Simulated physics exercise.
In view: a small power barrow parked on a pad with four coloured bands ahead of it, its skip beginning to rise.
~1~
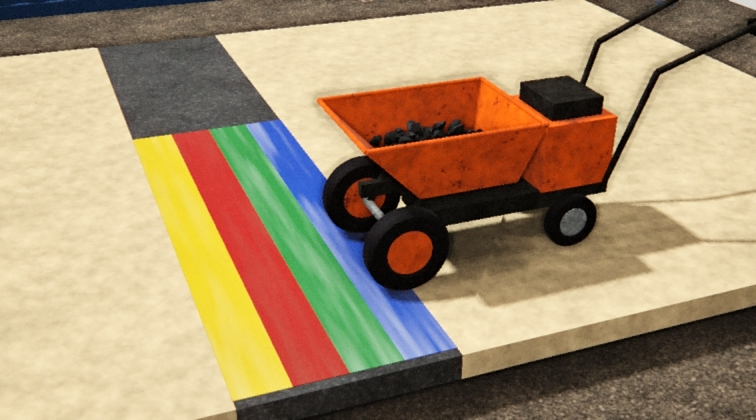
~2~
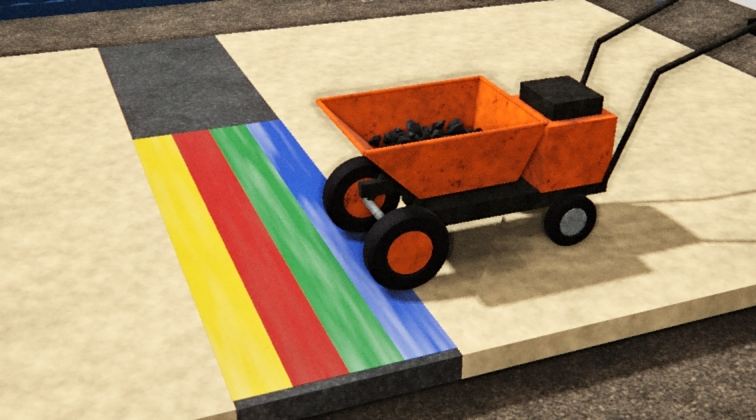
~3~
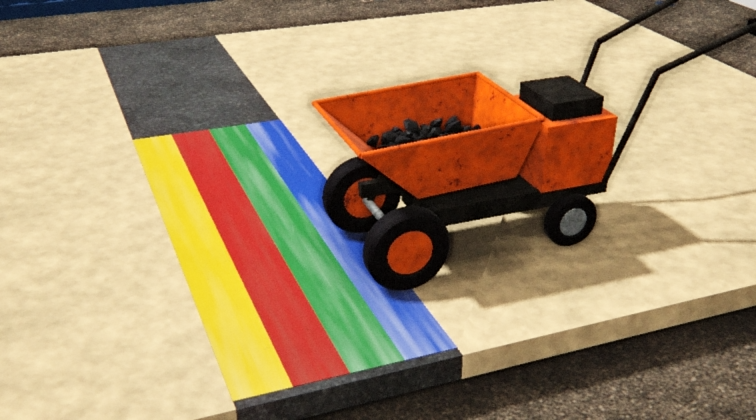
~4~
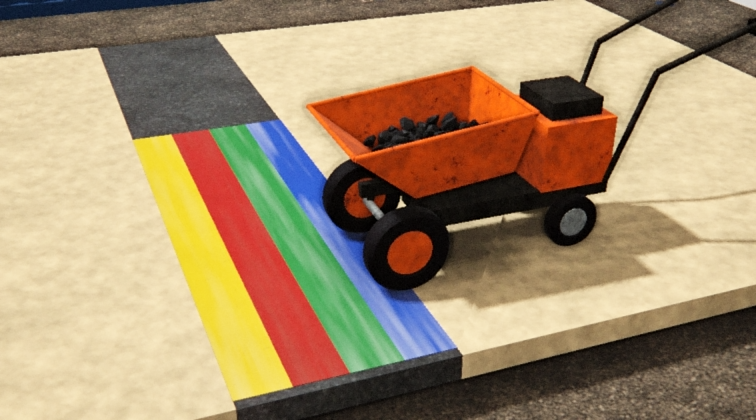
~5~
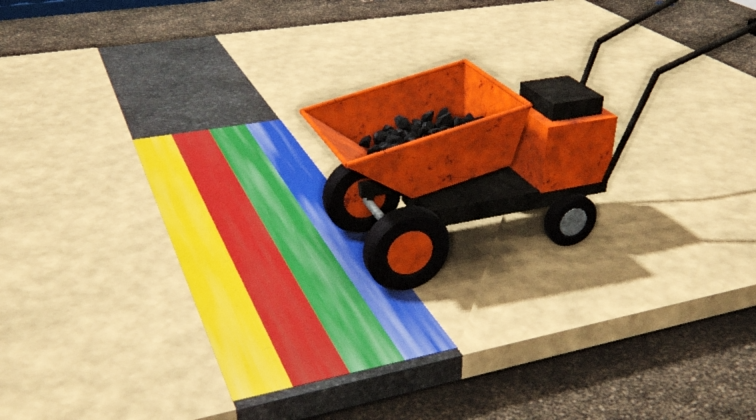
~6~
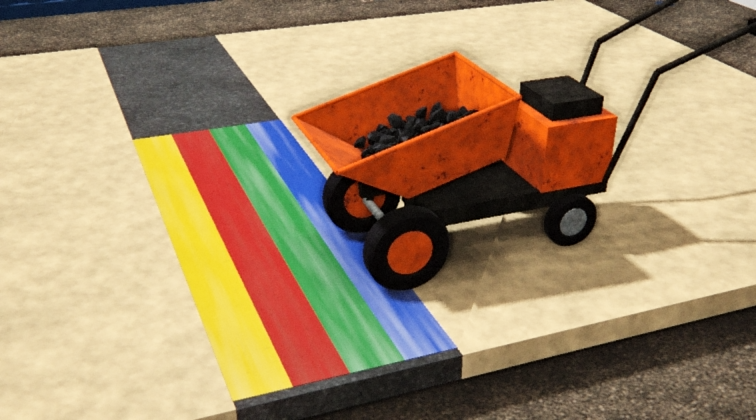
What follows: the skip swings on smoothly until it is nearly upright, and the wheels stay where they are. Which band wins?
The yellow strip carries the most.
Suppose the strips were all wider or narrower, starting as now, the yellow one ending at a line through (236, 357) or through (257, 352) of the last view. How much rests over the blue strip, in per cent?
Near 0 % and 0 %.
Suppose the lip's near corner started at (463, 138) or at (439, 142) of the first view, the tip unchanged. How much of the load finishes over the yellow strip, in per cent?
The first gives 0 %, the second 10 %.
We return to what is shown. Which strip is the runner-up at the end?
Next in line is red.
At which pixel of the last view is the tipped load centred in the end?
Near (226, 281).
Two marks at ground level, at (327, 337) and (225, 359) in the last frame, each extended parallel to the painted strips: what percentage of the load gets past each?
Roughly 80 per cent, and 20 per cent.
Shortly afterwards, skip tipped steeply; the whole lot in the skip.
Next, skip tipped right over; the bulk in the skip; near a quarter over the red strip; only a few over the yellow strip.
Some moments later, skip tipped right over; near a quarter in the skip; near a quarter over the red strip; near half over the yellow strip; a little off the paint.
In the end, skip tipped right over; near a quarter in the skip; none at all over the blue strip; none at all over the green strip; near a quarter over the red strip; near half over the yellow strip; a little off the paint.
